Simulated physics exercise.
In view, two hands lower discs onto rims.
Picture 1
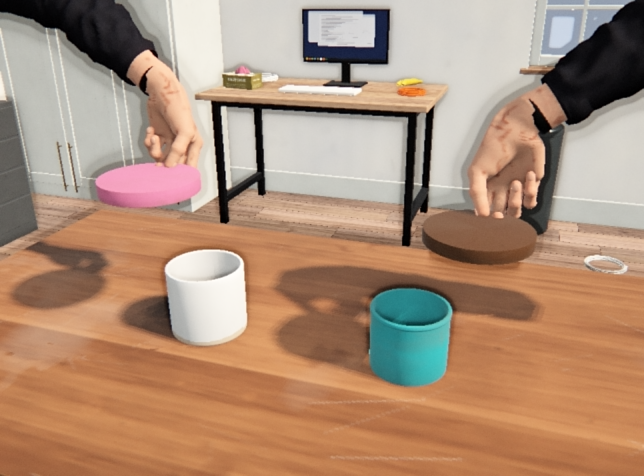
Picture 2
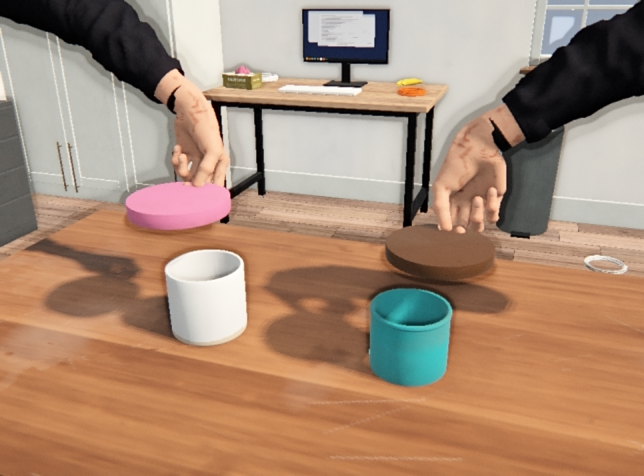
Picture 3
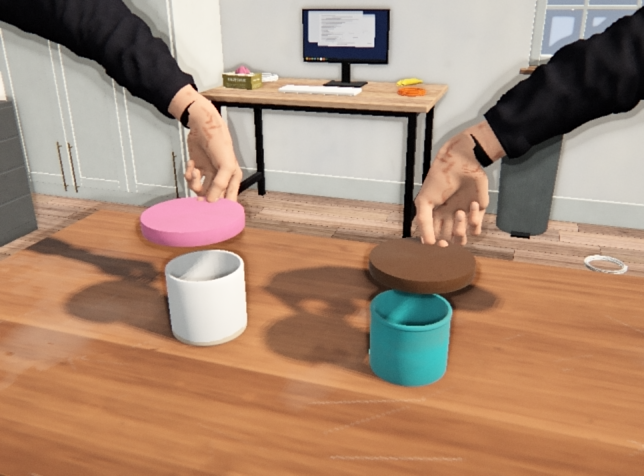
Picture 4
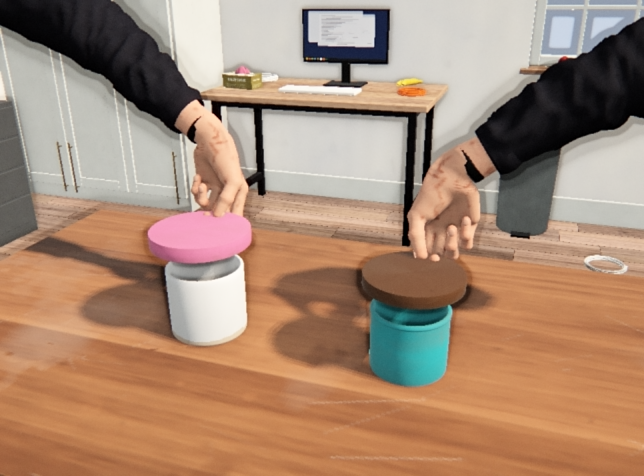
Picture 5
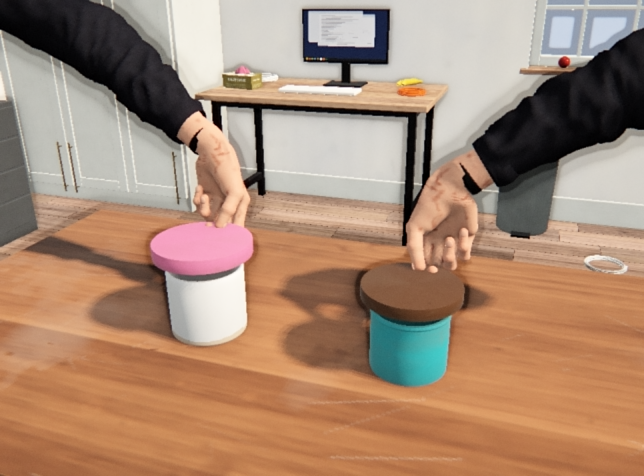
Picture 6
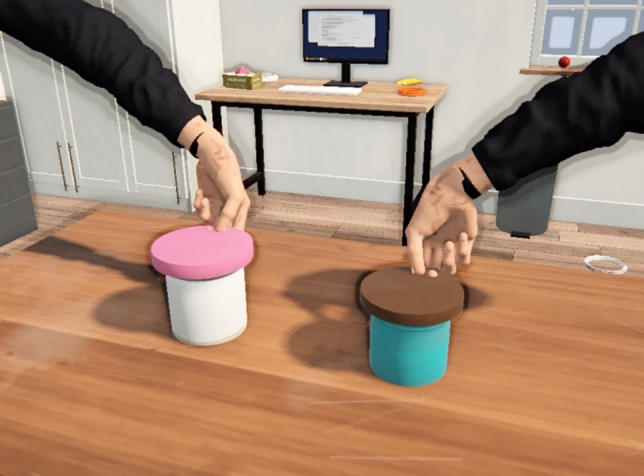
At a wooden table in a room with a desk behind it, two hands moved a pink disc and a brown disc inward and lowered them onto a white container and a teal one.
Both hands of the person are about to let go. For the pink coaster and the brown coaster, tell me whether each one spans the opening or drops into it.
Pink coaster: Spans it; brown coaster: Spans it.
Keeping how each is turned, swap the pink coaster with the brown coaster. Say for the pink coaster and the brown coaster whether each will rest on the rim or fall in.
Swapped, the pink coaster is held up and the brown coaster is held up.
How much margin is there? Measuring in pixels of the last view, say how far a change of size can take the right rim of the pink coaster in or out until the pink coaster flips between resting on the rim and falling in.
Roughly 12 pixels left.
Then, 0.10 s on from there, pink coaster moving near (204, 259); brown coaster moving near (411, 301).
In the end, the pink coaster covers the opening, near (204, 258); the brown coaster covers the opening, near (411, 301).
